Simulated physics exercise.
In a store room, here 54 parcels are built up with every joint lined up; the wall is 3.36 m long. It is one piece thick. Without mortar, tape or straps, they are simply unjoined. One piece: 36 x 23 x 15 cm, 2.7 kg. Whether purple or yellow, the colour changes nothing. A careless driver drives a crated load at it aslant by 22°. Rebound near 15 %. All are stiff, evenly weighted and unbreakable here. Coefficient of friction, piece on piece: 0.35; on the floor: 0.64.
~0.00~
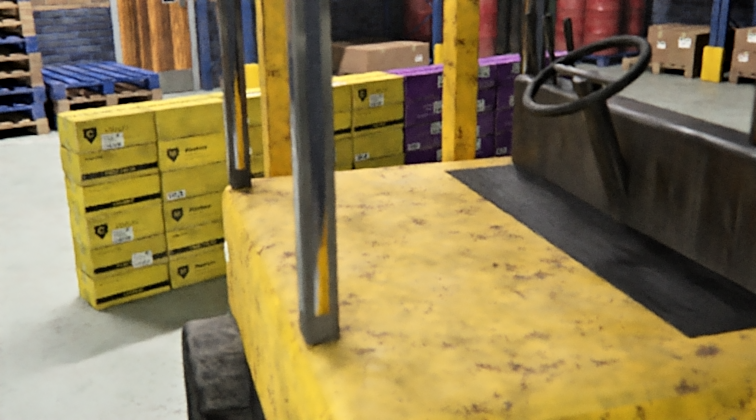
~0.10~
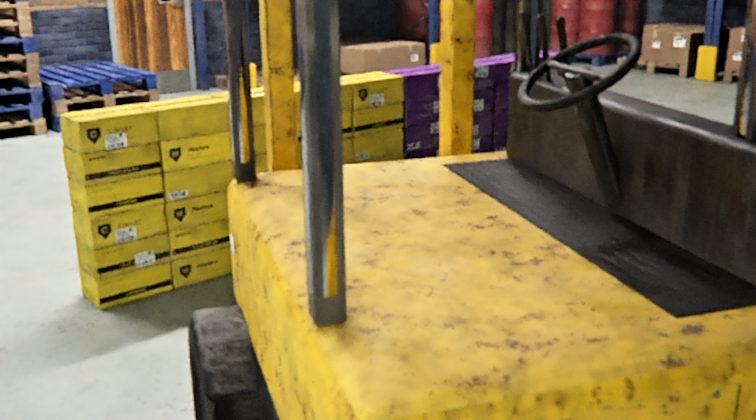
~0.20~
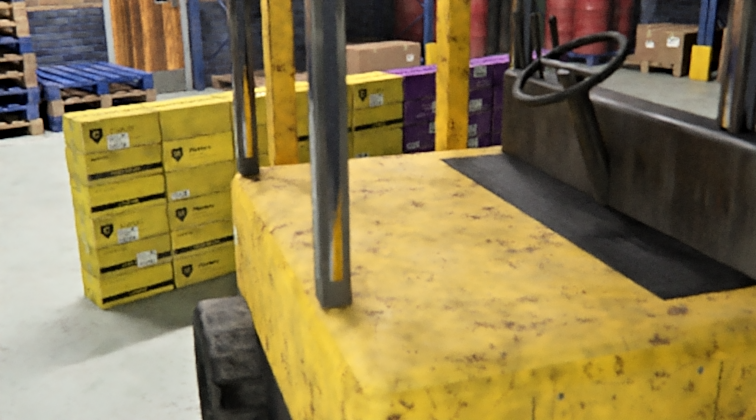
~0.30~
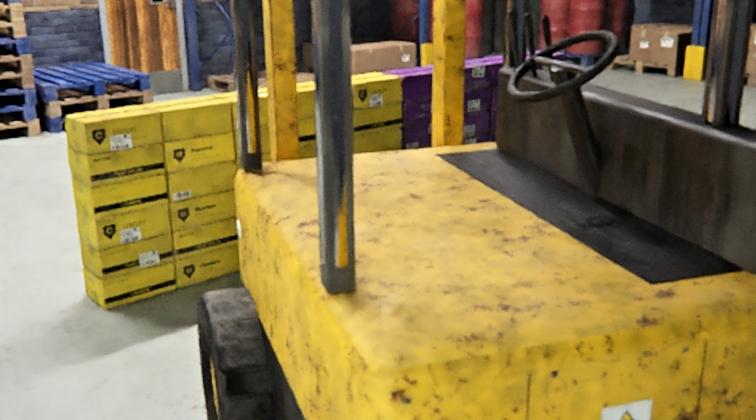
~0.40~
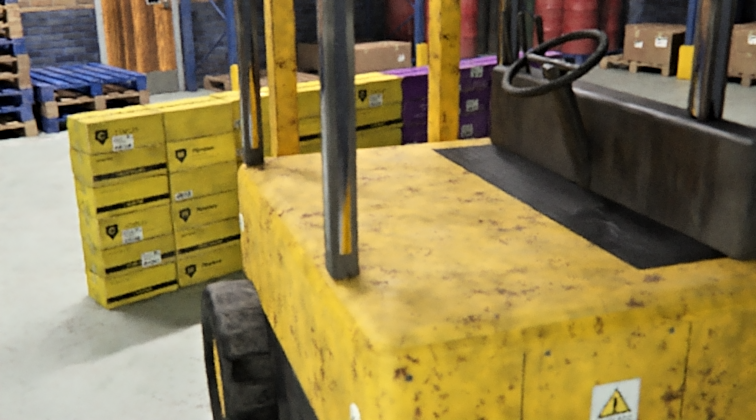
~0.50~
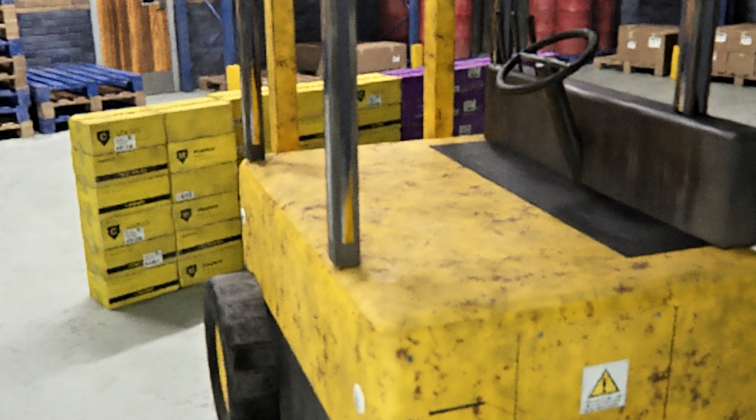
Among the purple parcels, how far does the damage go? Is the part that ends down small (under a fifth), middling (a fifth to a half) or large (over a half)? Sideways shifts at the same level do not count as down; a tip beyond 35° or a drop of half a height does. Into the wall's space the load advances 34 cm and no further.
It is small.
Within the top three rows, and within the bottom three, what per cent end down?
Top 20, bottom 10 per cent.
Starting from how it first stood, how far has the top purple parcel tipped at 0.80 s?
It sits at about 0 degrees.
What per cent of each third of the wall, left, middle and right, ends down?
Left third 30 per cent, middle 30 per cent, right 0 per cent.
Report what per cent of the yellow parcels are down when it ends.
Ending so: Yellow 30 per cent.
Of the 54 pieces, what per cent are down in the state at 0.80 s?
By that time it is 5 percent.
By 0.80 s, none of the 24 purple parcels down (2 of 54 in all colours); top purple parcel moved 13 mm; top yellow parcel tilted 5°.
By 1.28 s, none of the 24 purple parcels down (10 of 54 in all colours); top purple parcel moved 13 mm; top yellow parcel tilted 55°, 48 cm lower.
When it is over (2.3 s), none of the 24 purple parcels down (10 of 54 in all colours); top purple parcel moved 13 mm; top yellow parcel upside down. That is 0 per cent. In pixels of the last frame, middles, top purple parcel near (413, 84), top yellow parcel near (203, 168).
